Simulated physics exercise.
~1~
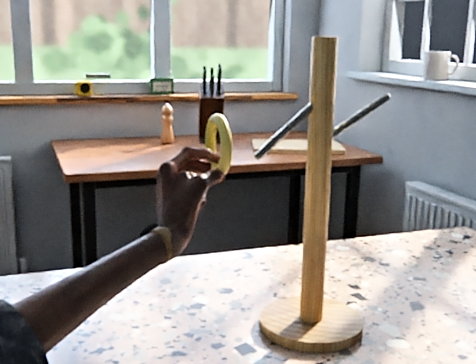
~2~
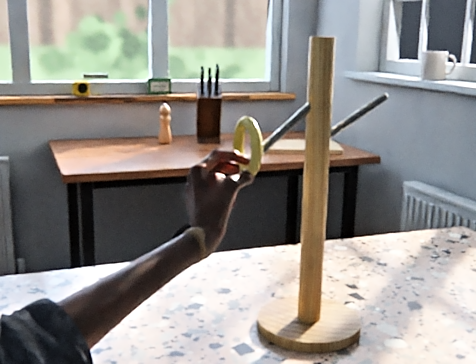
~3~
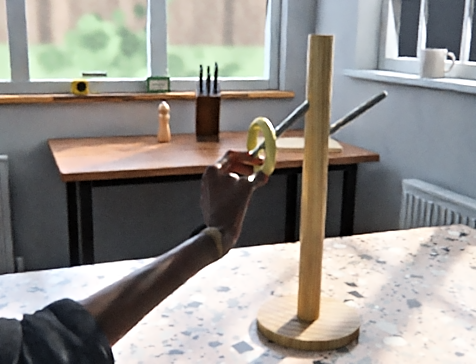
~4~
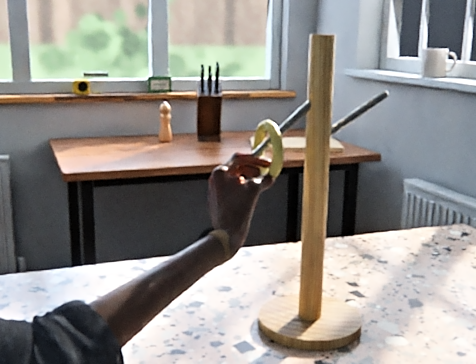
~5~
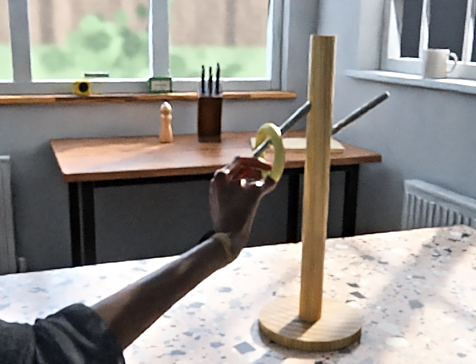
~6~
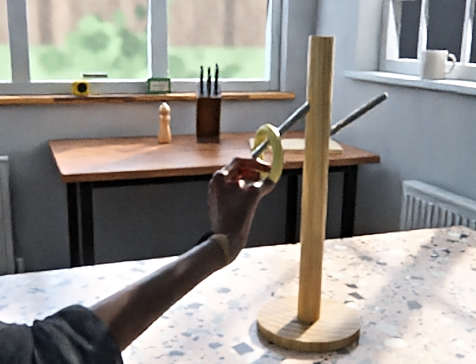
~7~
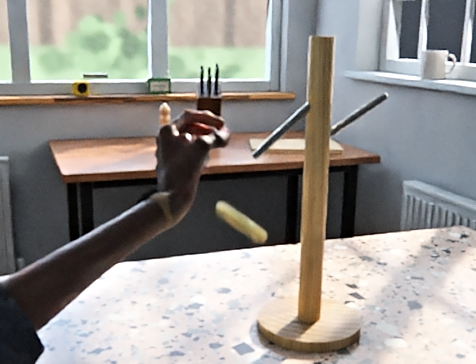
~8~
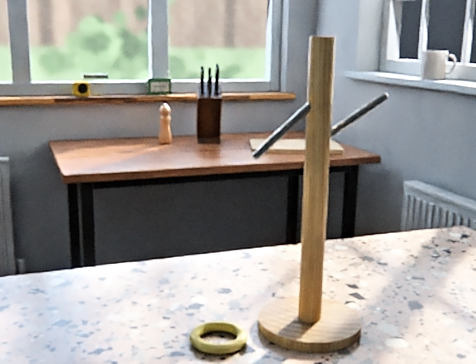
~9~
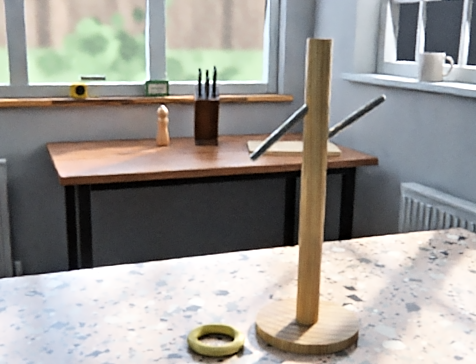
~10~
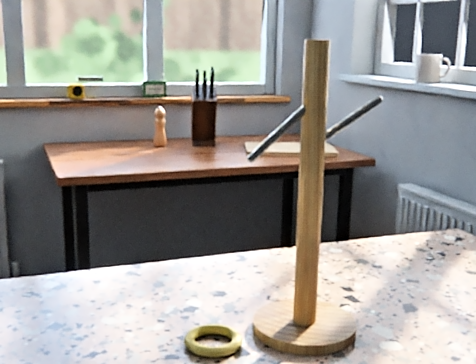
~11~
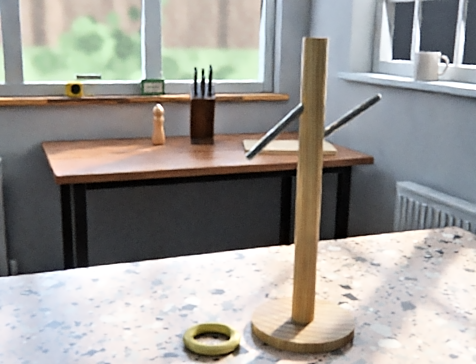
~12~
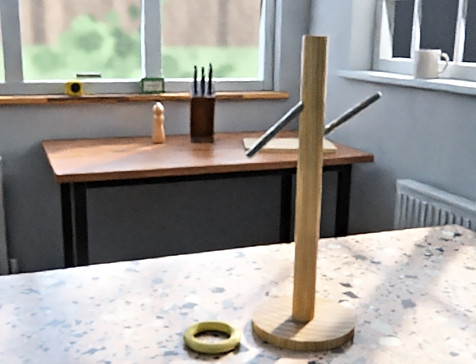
A hand reaches in from the lower left of a sunlit room, holding a yellow ring of tape, seen from a slightly swaying viewpoint across a pale speckled table. A wooden stand with a round base and two dark, slanting pegs stands at the right, before a brown desk holding a knife block beneath a window. The hand moves the ring right to the left peg and holds it around the peg's end. Then the fingers open and draw back left, and the ring tilts and falls. It lands flat on the table, left of the stand's base, and stays there.
